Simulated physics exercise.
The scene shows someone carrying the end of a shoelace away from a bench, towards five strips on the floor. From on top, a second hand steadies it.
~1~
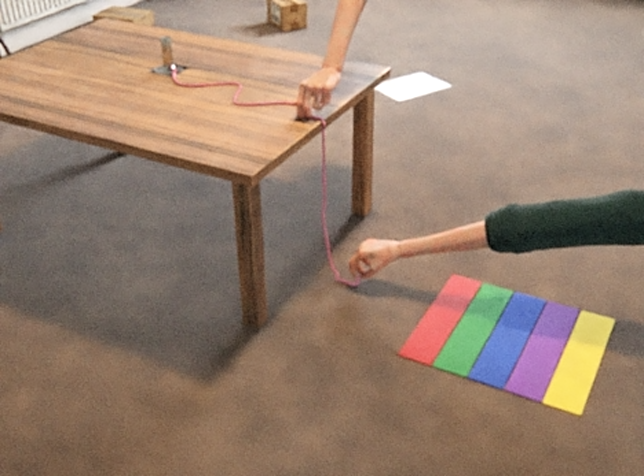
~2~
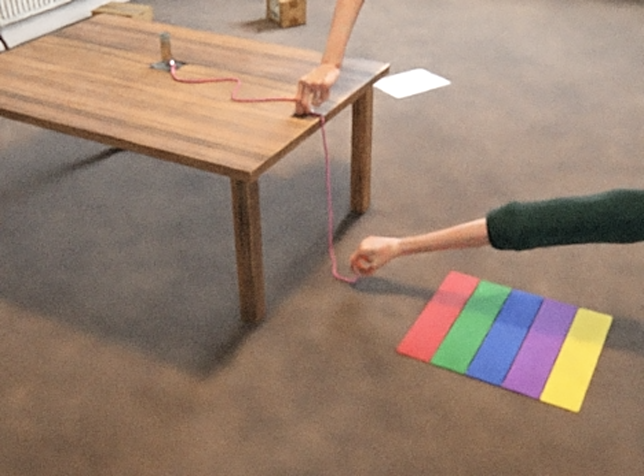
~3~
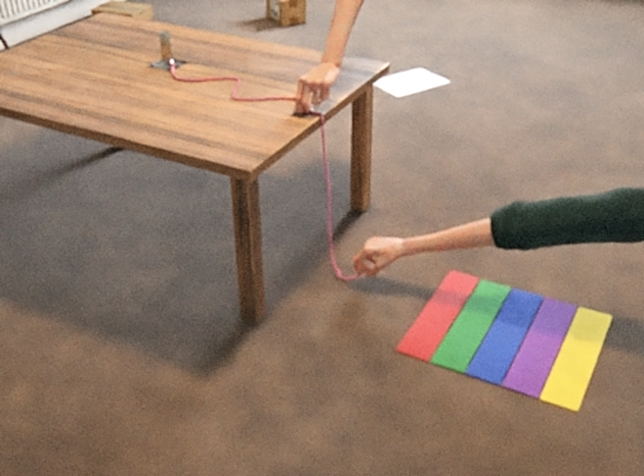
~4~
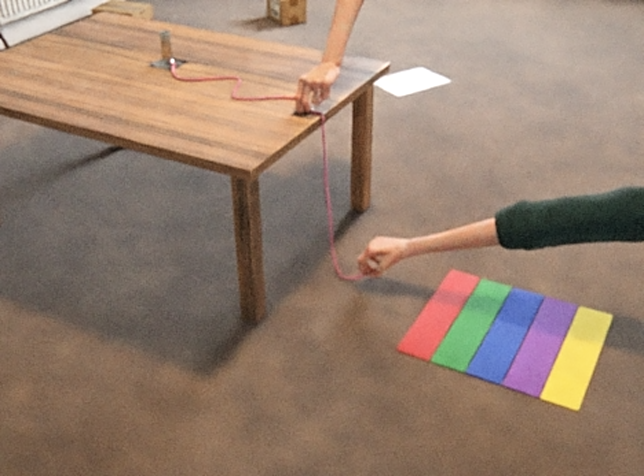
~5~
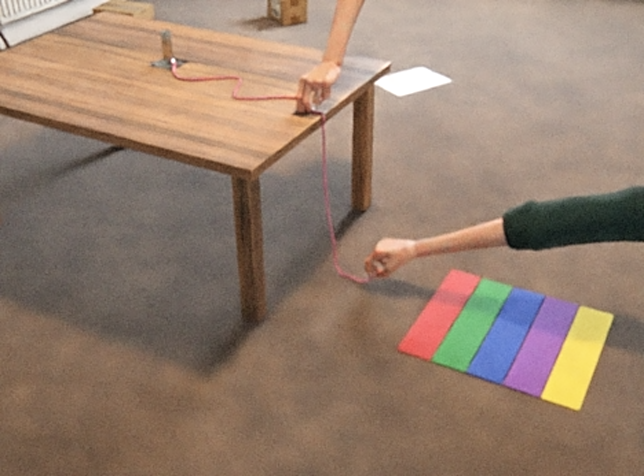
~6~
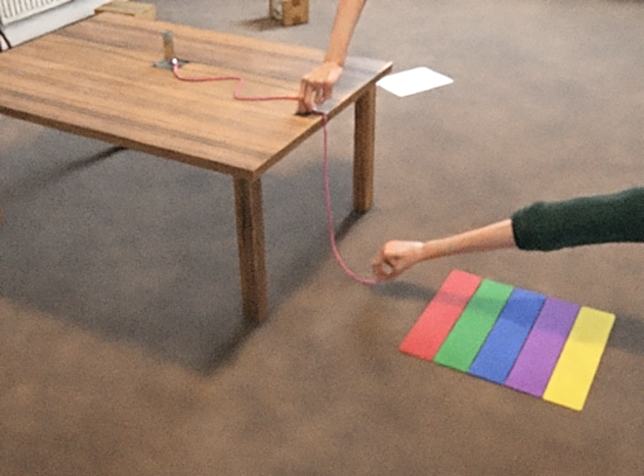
A hand in a dark green sleeve held the end of a thin red cord hanging off a wooden table and drew it slightly right, toward five coloured strips, while another hand pressed the cord at the table's edge.
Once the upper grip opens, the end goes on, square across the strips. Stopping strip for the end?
Purple.
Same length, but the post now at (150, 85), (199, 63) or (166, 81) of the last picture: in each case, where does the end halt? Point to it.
(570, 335), (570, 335) and (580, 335).
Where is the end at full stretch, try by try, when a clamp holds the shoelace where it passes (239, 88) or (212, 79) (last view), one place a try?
In order of the tries, it's near (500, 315) and near (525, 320).
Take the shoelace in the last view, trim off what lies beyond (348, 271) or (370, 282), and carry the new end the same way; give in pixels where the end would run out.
In order, around (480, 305) and (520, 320).
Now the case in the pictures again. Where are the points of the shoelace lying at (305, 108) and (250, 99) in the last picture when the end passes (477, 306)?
You'll find one close to (335, 144) and the other close to (292, 102).
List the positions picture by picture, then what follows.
End (359, 276); red (425, 344); green (459, 355); blue (494, 366); purple (531, 378); yellow (569, 390), in the first frame.
End (360, 273); shoelace through (175, 78) (240, 82) (265, 100) (319, 116) (329, 188) (332, 253), in the second frame.
End (364, 273), in the third frame.
End (368, 274); shoelace through (176, 76) (240, 81) (266, 98) (319, 114) (326, 186) (333, 252), in the fourth frame.
End (375, 275), in the fifth frame.
End (383, 278); shoelace through (178, 76) (242, 81) (268, 98) (322, 114) (327, 186) (335, 252), in the sixth frame.
Soon after, end near (476, 306); over green.
After that, end near (519, 318); over blue.
At the stop, end near (544, 326); over purple. It gets as far as the purple strip.
